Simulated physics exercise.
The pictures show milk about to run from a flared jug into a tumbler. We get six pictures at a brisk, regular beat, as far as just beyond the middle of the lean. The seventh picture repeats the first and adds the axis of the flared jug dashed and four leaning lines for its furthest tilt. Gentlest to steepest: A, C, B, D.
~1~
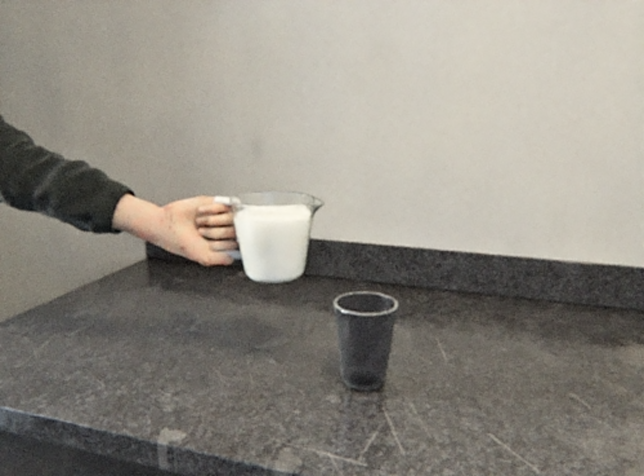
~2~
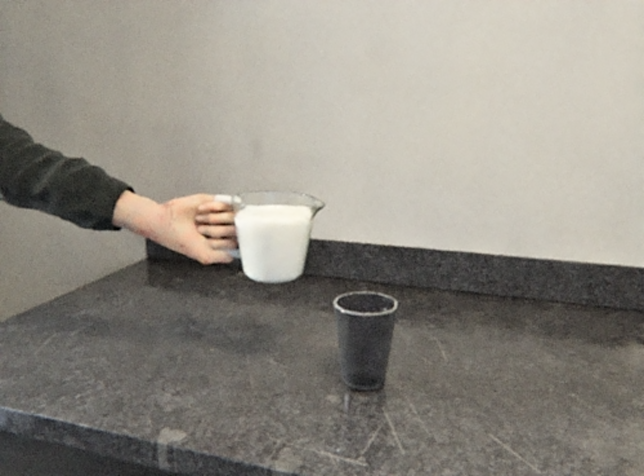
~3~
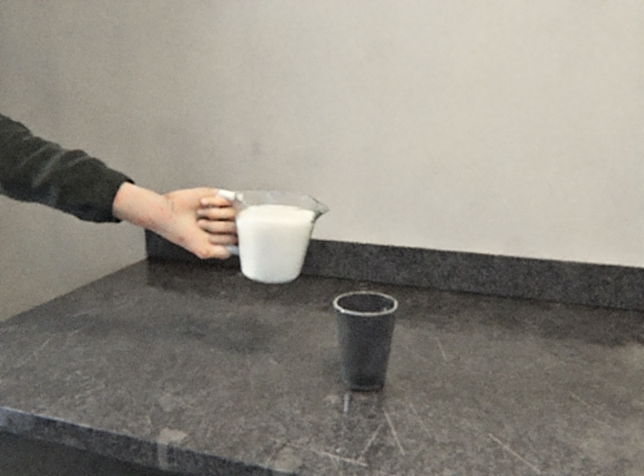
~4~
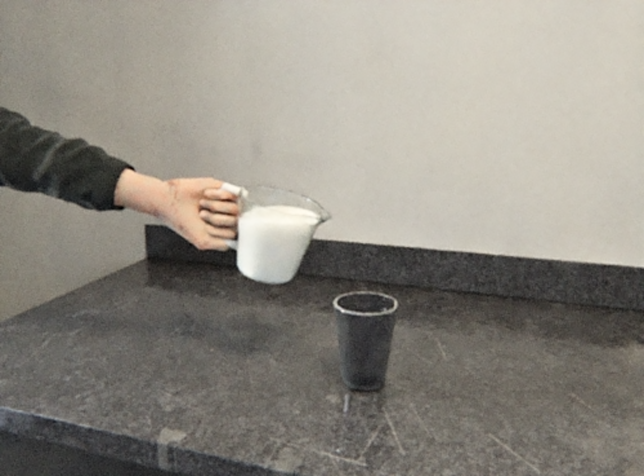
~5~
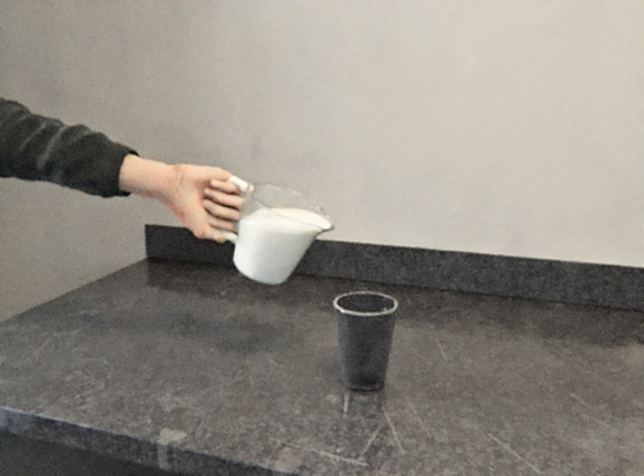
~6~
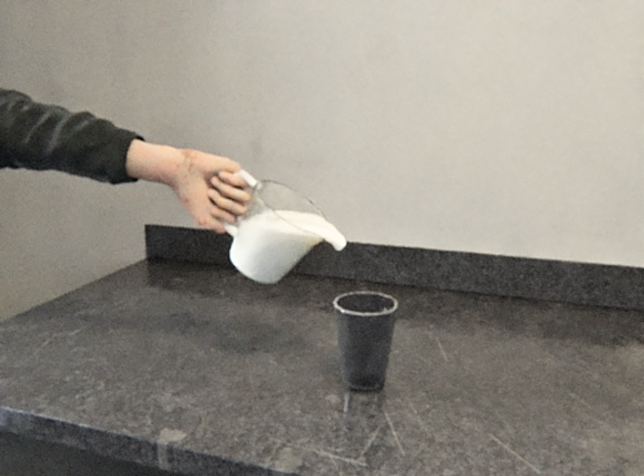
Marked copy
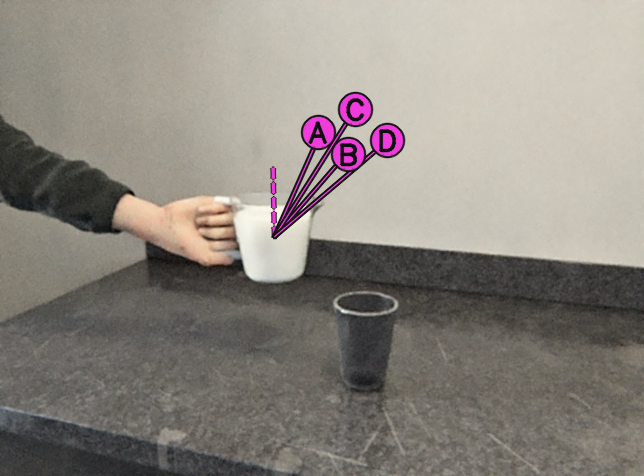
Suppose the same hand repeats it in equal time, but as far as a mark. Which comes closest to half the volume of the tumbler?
The answer is line D.
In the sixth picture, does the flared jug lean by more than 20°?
Yes.
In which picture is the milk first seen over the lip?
Picture 6.
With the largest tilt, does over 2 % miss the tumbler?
No.
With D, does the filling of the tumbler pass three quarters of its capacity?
No, less.
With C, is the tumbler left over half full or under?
Under.
In magenta, A at (313, 149); B at (335, 166); C at (345, 123); D at (374, 151).
With A, the tumbler ends with about 8 % of what it can hold.
With B, the tumbler ends with about 35 % of what it can hold.
With C, the tumbler ends with about 20 % of what it can hold.
With D, the tumbler ends with about 51 % of what it can hold.
